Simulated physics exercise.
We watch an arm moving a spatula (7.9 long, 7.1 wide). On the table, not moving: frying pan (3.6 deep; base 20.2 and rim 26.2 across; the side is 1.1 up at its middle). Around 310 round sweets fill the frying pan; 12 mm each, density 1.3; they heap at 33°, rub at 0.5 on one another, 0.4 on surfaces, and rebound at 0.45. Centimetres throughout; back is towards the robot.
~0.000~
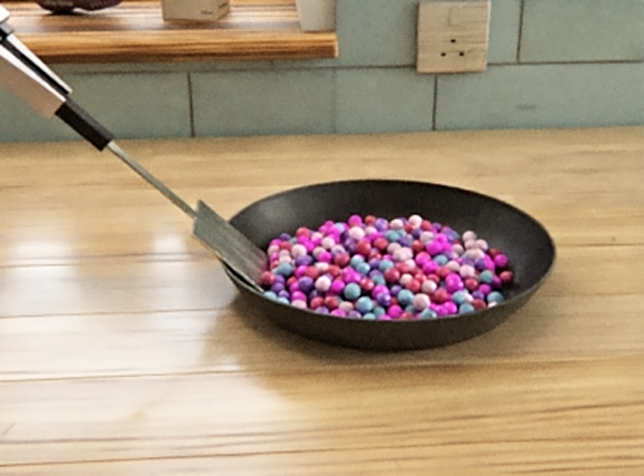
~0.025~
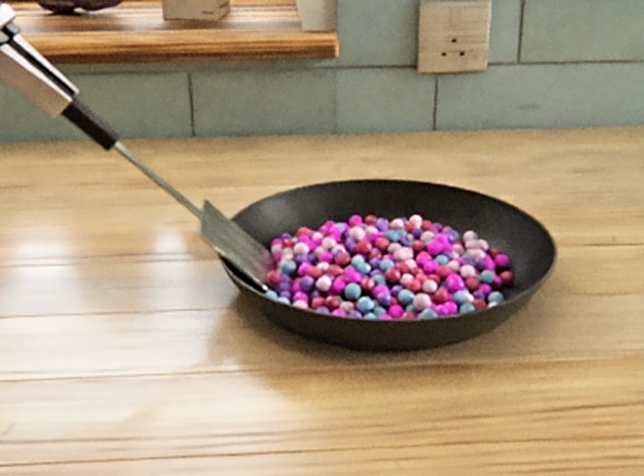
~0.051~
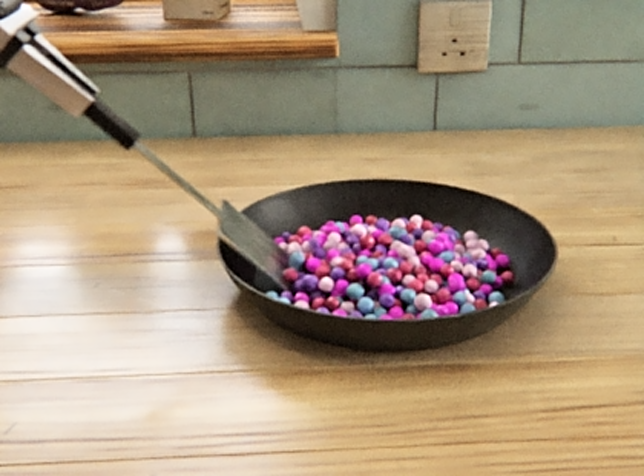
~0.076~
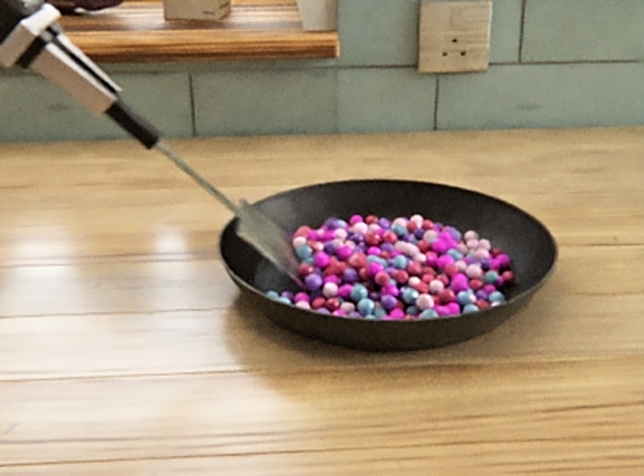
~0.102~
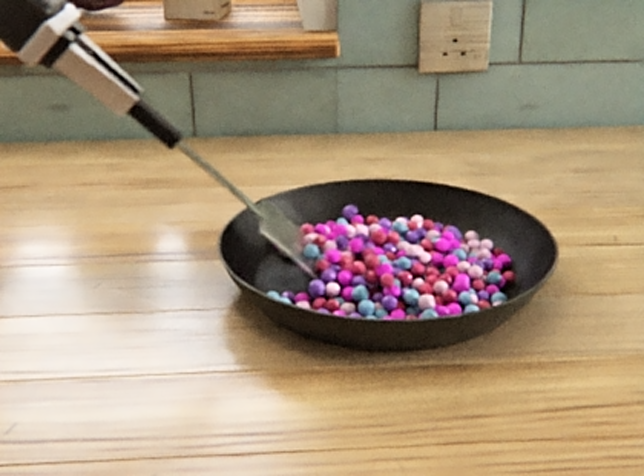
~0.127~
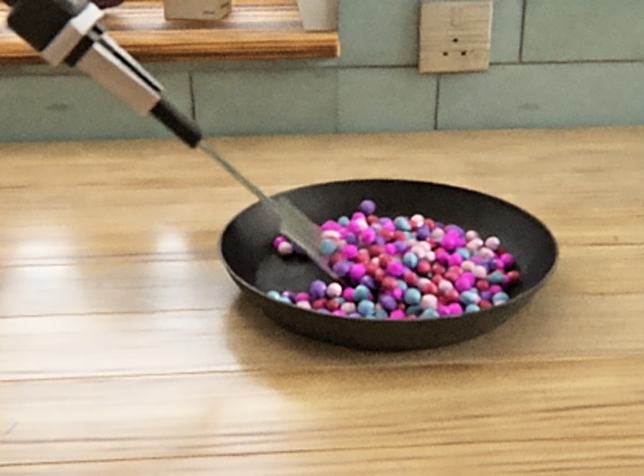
On a wooden counter, a robotic arm pushes a spatula rightward through colourful balls in a pan.
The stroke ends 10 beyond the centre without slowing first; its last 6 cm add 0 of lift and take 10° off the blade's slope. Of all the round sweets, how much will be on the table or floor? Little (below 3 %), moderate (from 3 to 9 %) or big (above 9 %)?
Answer: Moderate; from 3 to 9 % of the round sweets finish on the table or floor.
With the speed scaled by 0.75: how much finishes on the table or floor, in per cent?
About 5 per cent.
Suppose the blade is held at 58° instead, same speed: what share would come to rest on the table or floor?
Then about 5 per cent.
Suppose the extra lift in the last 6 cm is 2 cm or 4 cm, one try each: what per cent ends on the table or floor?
About 10 and 15 per cent.
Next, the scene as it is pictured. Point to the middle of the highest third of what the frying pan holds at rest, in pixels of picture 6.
Near (506, 244).
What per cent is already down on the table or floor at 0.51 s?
Roughly 4 per cent.
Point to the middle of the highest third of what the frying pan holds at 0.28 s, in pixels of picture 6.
Near (468, 248).
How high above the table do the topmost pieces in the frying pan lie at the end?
Roughly 5.0 cm.
After 0.20 s, sloping 45°, highest piece 5 above the table; 308 in the frying pan.
After 0.28 s, sloping 41°, highest piece 5 above the table; 308 in the frying pan.
After 0.51 s, sloping 35°, highest piece 5 above the table; 294 in the frying pan, 14 on the table or floor.
After 1.56 s, sloping 35°, highest piece 5 above the table; 292 in the frying pan, 16 on the table or floor.
In the end, 292 in the frying pan, 16 on the table or floor. That is 5 % on the table or floor.
